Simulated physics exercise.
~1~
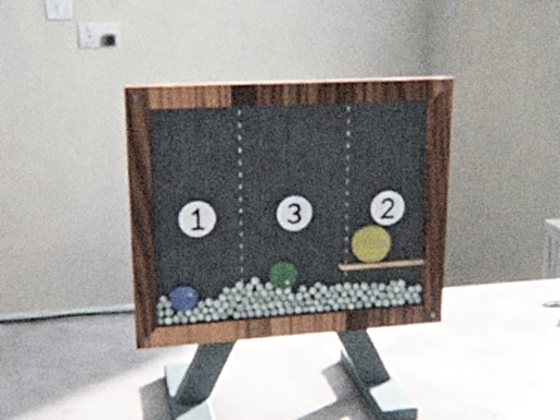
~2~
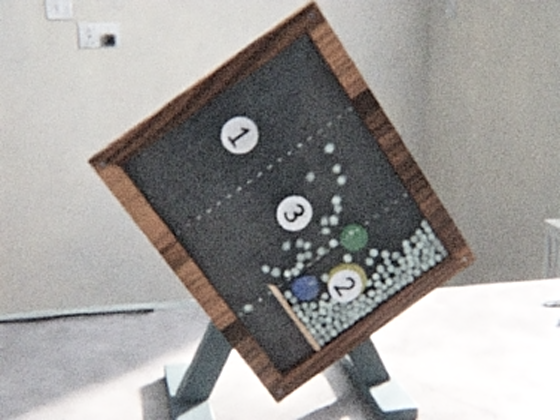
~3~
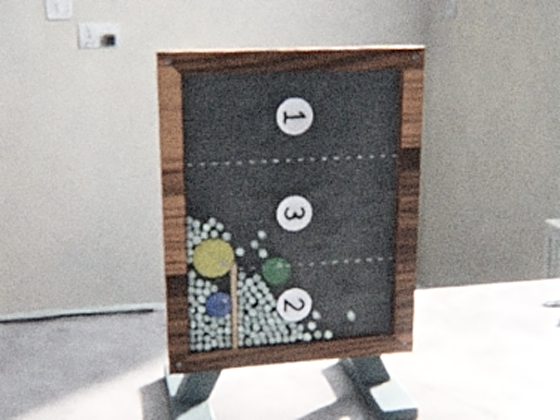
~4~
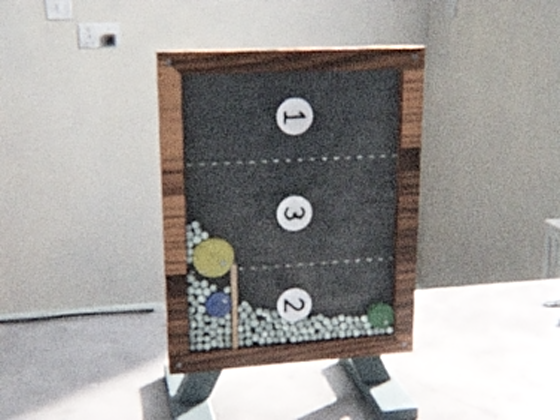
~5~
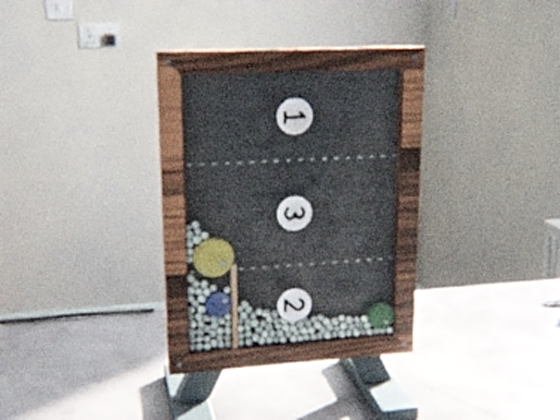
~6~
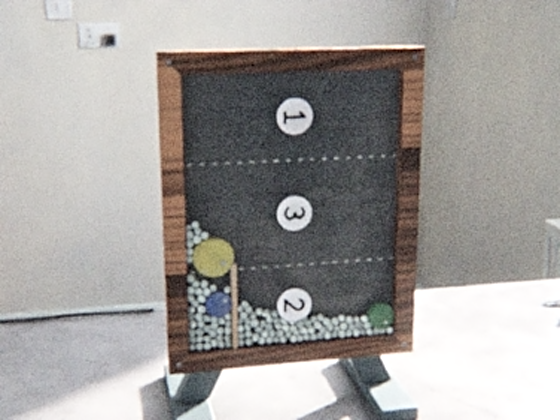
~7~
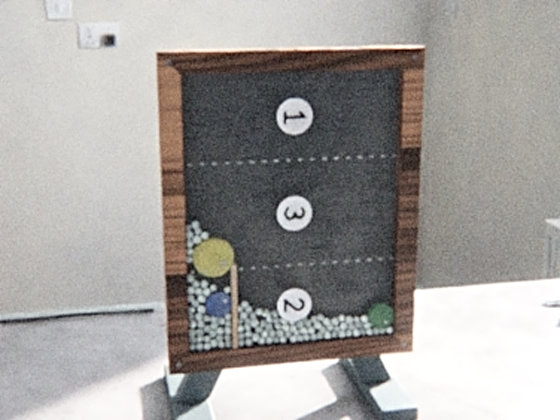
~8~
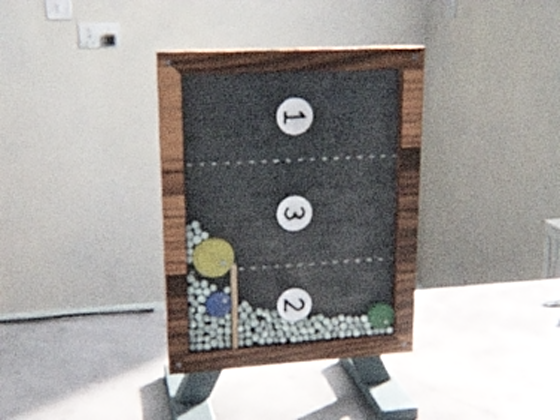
Wood-framed bead box on a stand turning and coming to rest on its side, white beads and coloured discs settling low.
